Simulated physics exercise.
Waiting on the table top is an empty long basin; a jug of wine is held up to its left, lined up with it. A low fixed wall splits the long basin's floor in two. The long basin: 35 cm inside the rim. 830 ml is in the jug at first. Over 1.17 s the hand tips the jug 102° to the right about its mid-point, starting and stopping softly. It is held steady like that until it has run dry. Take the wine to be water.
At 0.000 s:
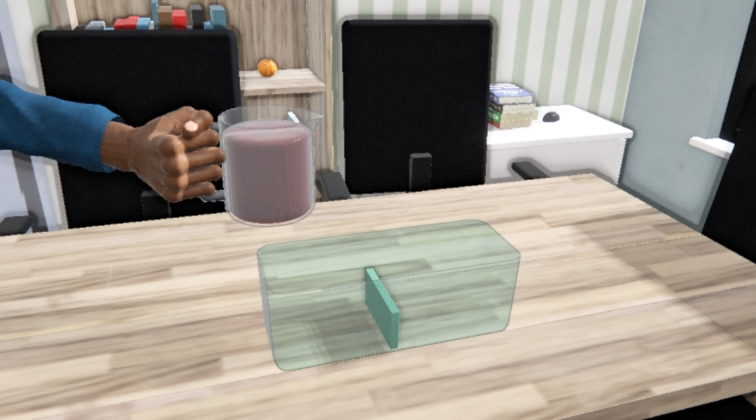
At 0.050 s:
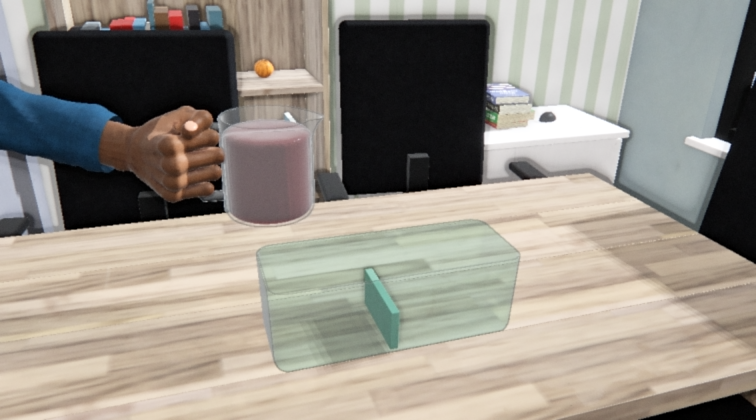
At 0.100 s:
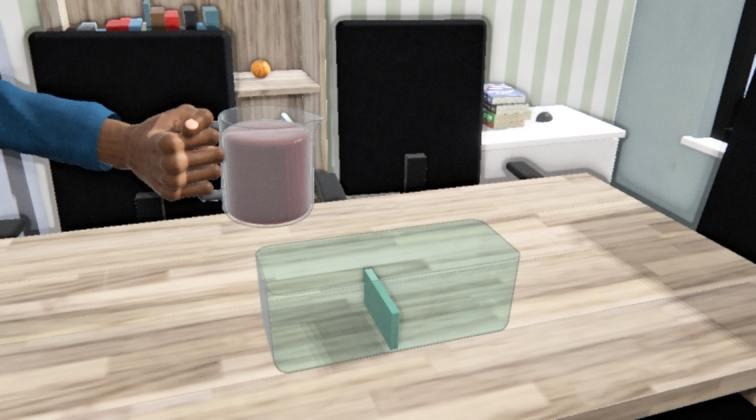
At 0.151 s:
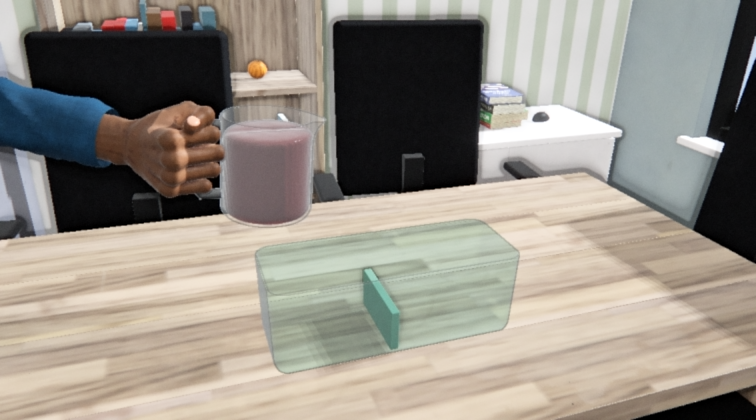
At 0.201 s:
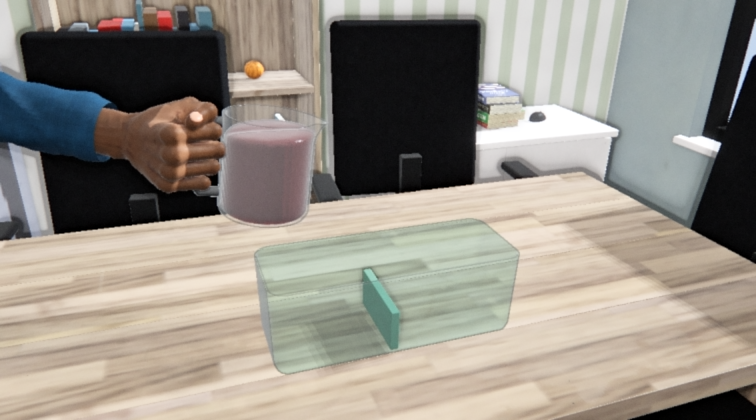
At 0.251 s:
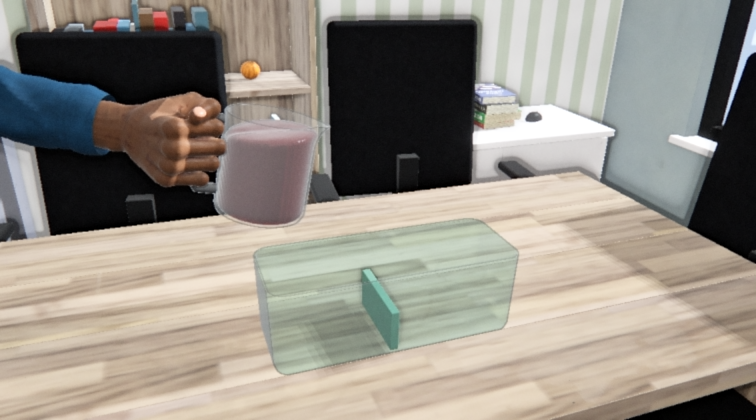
A clear jug of purplish-pink liquid, held at the left by a hand in a blue sleeve, tilts slightly to the right above a wooden table, seen from a little above. Below it on the pale striped tabletop sits an empty, see-through green long basin with a teal divider, before black chairs, shelves and a white cabinet. The jug starts upright and leans gradually, its liquid staying nearly level, while the view drifts very slightly.
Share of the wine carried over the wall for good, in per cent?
Near 45 per cent.
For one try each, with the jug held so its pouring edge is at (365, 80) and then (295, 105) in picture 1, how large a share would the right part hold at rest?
Try 1: 95 %; try 2: 5 %.
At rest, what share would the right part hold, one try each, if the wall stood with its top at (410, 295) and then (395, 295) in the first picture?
In turn about 5 and 15 per cent.
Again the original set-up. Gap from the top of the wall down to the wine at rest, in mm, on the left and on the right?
Left roughly 36 mm; right roughly 42 mm.
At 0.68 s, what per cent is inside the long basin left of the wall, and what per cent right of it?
Roughly 1 sits left and 3 sits right.
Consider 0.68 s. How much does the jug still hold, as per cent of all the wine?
Some 82 % of it is still there.
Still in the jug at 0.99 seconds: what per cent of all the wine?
Around 32 in a hundred is still there.
Then, 0.68 s in, the tilt is 63° and 82 per cent is still to pour, 1 is left of the wall and 3 right of it.
Then, 0.99 s in, the tilt is 96° and 32 per cent is still to pour, 14 is left of the wall and 34 right of it.
Then, 1.32 s in, the tilt is 102° and 5 per cent is still to pour, 46 is left of the wall and 44 right of it.
Then, 1.67 s in, the tilt is 102° and 0 per cent is still to pour, 54 is left of the wall and 45 right of it.
Finally, 54 per cent lies left of the wall, 45 right of it and 1 outside.
